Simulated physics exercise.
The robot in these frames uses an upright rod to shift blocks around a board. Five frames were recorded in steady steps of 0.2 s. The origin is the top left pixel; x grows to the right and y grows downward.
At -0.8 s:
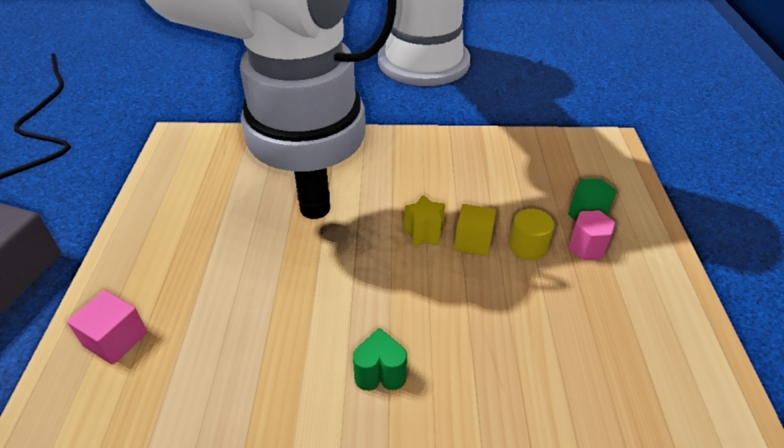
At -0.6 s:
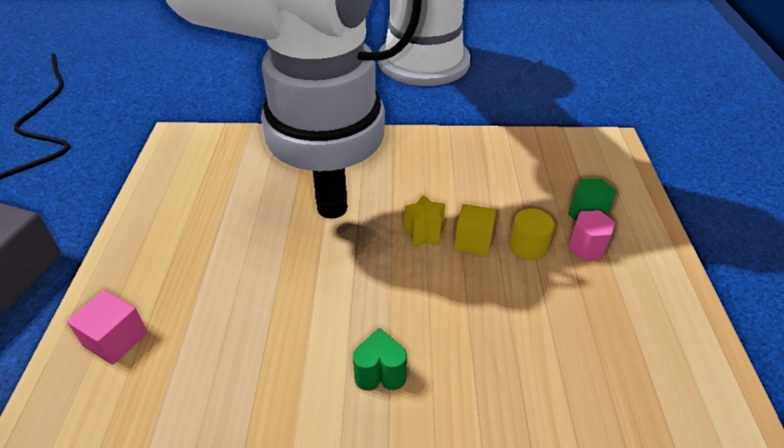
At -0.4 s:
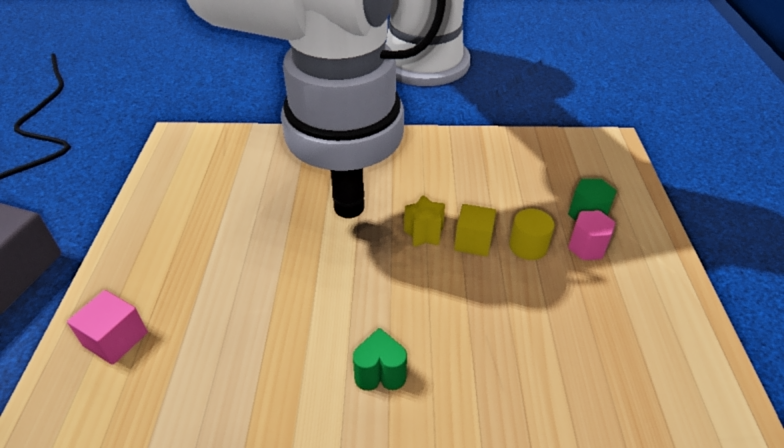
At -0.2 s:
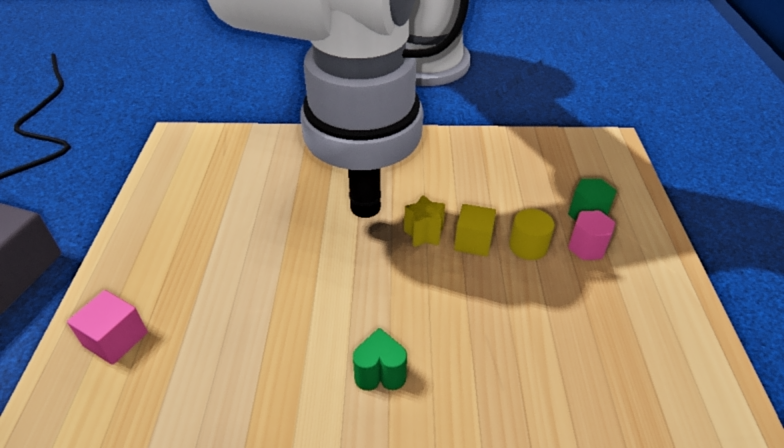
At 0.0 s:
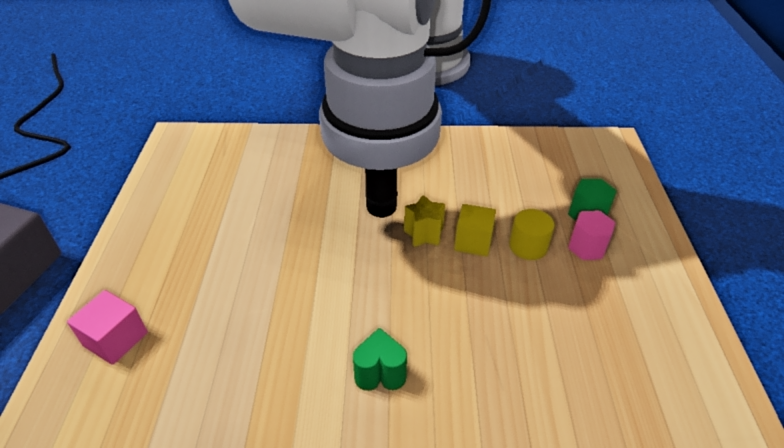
A robot arm with an upright black rod slid slowly to the right across the back of a wooden board, nearing a yellow star-shaped block, while the yellow, green and pink blocks stayed still.
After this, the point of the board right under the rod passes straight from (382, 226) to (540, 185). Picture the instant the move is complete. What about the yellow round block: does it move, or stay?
Put simply, it stays right there.
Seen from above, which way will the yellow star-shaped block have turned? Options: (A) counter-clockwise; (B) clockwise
I'll go with B - clockwise.
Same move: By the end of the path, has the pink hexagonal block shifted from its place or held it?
At the end of the path, the pink hexagonal block remains in its old spot.
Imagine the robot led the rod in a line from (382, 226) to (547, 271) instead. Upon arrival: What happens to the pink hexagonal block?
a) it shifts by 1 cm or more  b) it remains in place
The correct letter is a.
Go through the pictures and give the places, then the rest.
In the first picture, lower end of the rod (315, 210), tops of blocks, yellow star-shaped block (426, 209), yellow round block (535, 221), pink hexagonal block (596, 222).
In the second picture, rod (333, 210), blocks as before.
In the third picture, rod (349, 209), blocks as before.
In the fourth picture, rod (366, 209), blocks as before.
In the fifth picture, rod (382, 209), yellow star-shaped block (426, 209), yellow round block (535, 221), pink hexagonal block (596, 222).
What follows on the original path. One third of the way, rod (440, 194); yellow star-shaped block (439, 209), turned 35° clockwise.
Two thirds of the way, rod (493, 180); yellow star-shaped block (439, 209), turned 35° clockwise.
At the end, rod (545, 167); yellow star-shaped block (439, 209), turned 35° clockwise; yellow round block not moved; pink hexagonal block not moved.
